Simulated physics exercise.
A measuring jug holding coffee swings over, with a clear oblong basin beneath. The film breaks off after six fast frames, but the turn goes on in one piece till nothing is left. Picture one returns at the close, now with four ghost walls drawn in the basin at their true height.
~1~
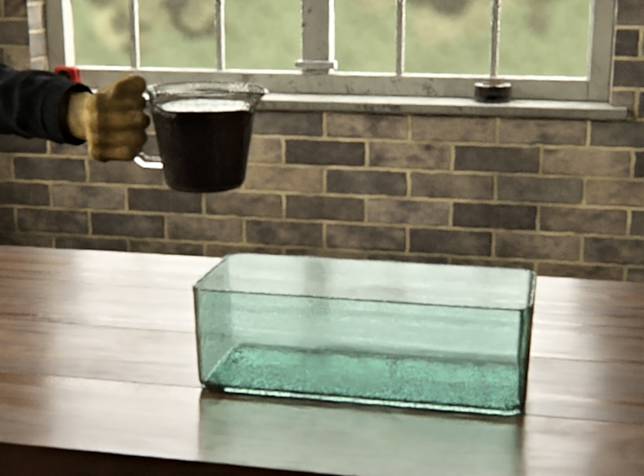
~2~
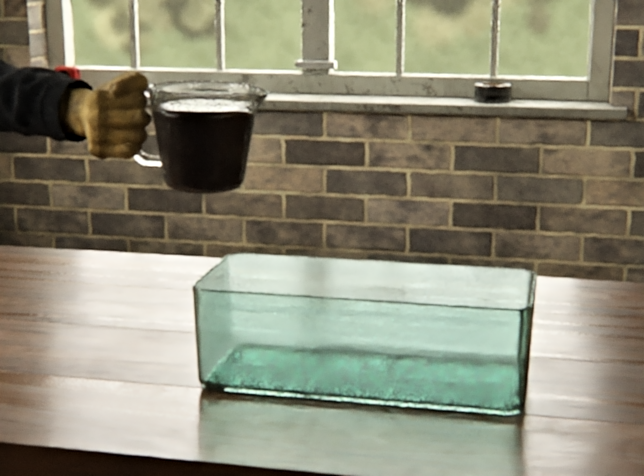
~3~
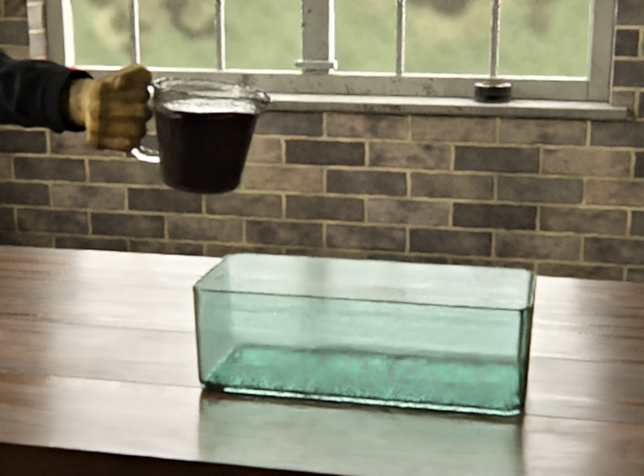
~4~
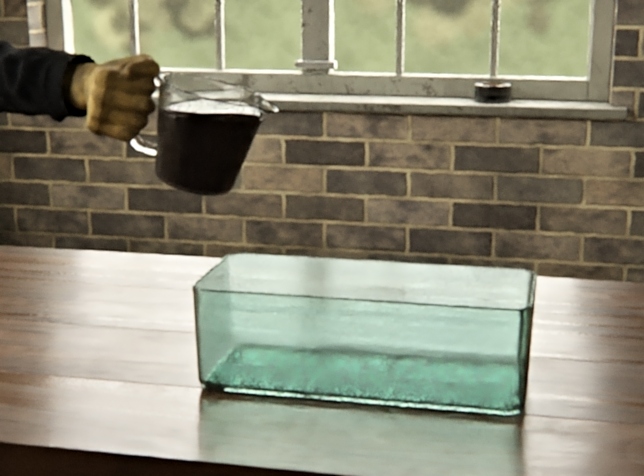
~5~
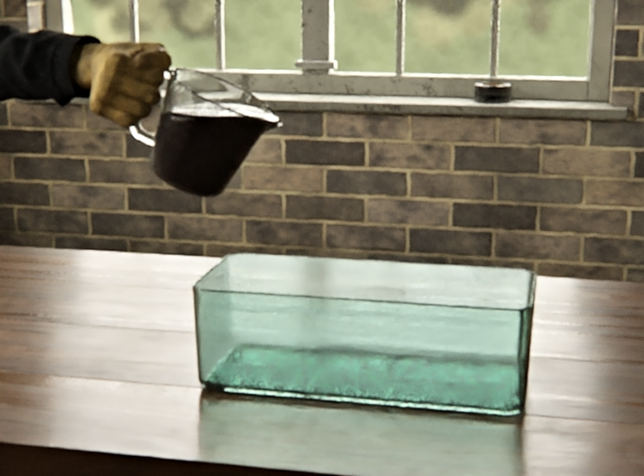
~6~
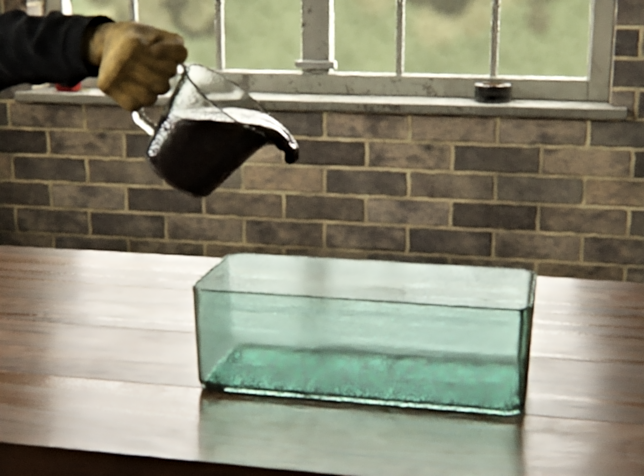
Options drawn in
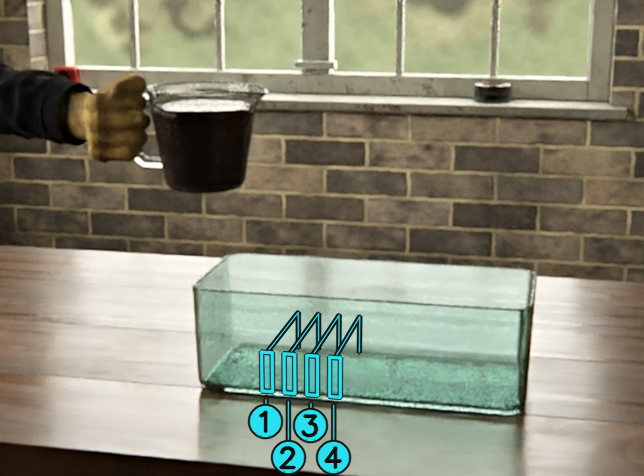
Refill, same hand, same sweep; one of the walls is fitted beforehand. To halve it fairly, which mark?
Slot 3.
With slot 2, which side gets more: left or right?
More ends on the right.
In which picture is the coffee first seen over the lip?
In picture 6.
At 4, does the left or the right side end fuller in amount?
More ends on the left.
In cyan, 1 at (265, 399); 2 at (288, 401); 3 at (310, 403); 4 at (333, 404).
For slot 1, about 10 % ends left of the wall and 89 % right of it.
For slot 2, about 23 % ends left of the wall and 76 % right of it.
For slot 3, about 51 % ends left of the wall and 48 % right of it.
For slot 4, about 84 % ends left of the wall and 13 % right of it; 4 % is lost outside.
